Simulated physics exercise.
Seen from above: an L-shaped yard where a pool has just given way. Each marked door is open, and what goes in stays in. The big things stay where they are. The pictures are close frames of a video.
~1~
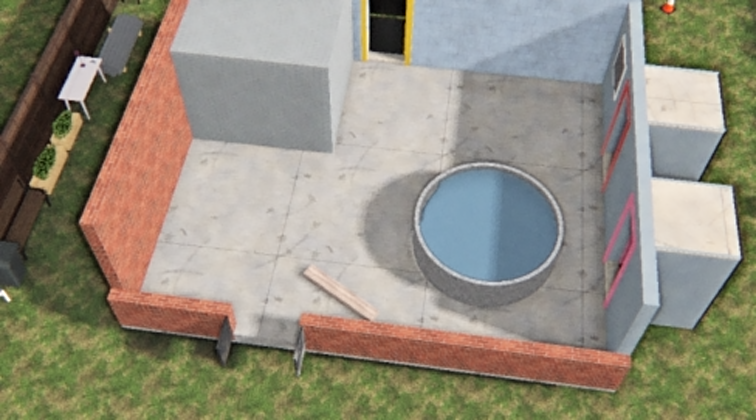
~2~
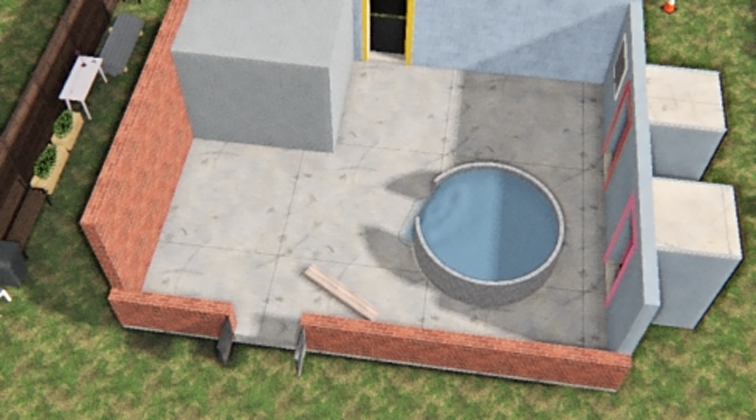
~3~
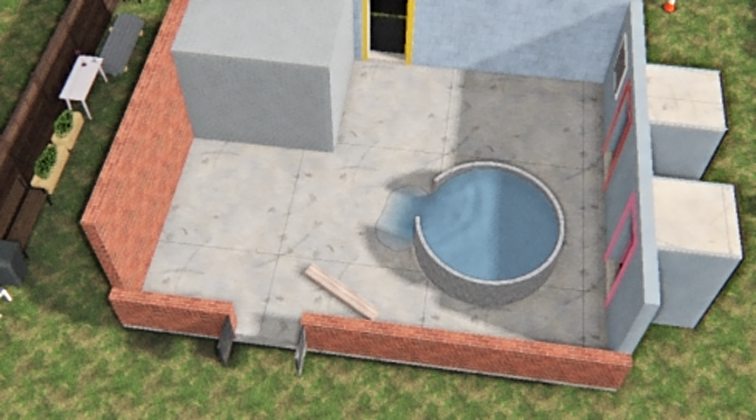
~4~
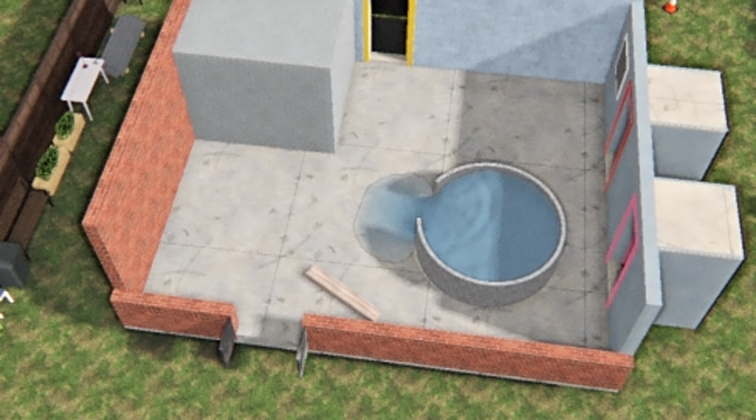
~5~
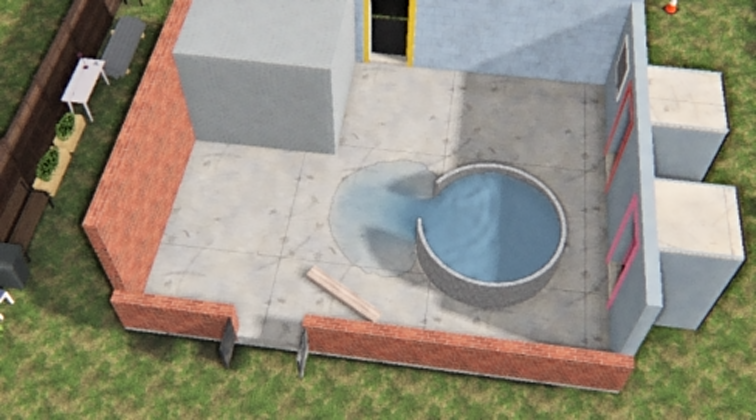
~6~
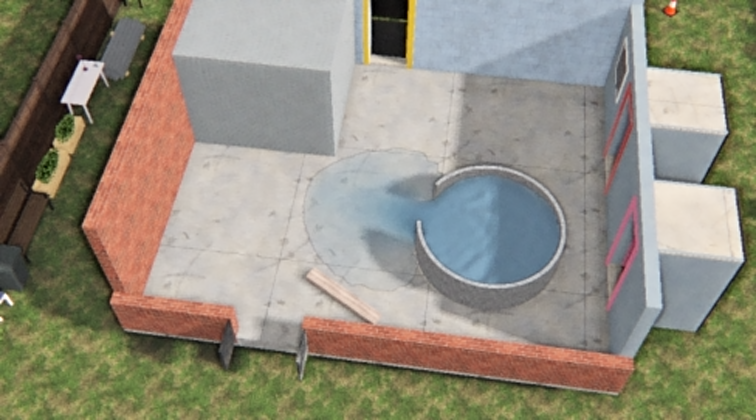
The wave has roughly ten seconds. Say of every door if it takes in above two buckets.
The pink door stays under that; the red door stays under that; the yellow door takes more than that.
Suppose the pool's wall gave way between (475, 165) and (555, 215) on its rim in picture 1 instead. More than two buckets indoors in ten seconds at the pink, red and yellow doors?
One by one: Pink keeps below it, red is over, yellow takes more.
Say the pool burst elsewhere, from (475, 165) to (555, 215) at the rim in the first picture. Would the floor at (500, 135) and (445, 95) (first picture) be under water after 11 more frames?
One after the other: Awash, covered.
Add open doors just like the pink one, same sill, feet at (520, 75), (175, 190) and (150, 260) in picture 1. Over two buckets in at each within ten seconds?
In that order: Is under, takes more, is over.
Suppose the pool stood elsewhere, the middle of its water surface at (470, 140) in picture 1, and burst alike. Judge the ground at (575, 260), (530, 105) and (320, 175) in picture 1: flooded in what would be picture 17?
As listed: No water, no water, flooded.
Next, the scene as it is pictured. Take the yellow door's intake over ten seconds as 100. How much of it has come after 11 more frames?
About 0 per cent.
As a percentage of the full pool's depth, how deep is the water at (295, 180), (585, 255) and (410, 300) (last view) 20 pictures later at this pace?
Roughly 6, 0 and 2 per cent, in turn.
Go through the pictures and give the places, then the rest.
The first frame shows the round tank at (488, 223) is whole and still.
In the second frame, water pours out at (422, 215) and has run to a hidden place.
In the third frame, the front is at (383, 239), out from the gap at (423, 215).
In the fourth frame, the front is at (372, 188), out from the gap at (424, 217).
In the fifth frame, water pours out at (424, 217) and has run to (341, 188).
In the sixth frame, the front is at (318, 178), out from the gap at (424, 219).
A moment on, water covers 30 % of the floor; the pink door not reached, the red door not reached, the yellow door not reached.
Next, water covers 40 % of the floor; the pink door not reached, the red door not reached, the yellow door wet at the sill, nothing in.
Then, water covers 45 % of the floor; the pink door not reached, the red door not reached, the yellow door over two buckets in.
Later, water covers 70 % of the floor; the pink door not reached, the red door not reached, the yellow door far over two buckets in.
In the end, water covers 95 % of the floor; the pink door wet at the sill, nothing in, the red door wet at the sill, nothing in, the yellow door far over two buckets in.
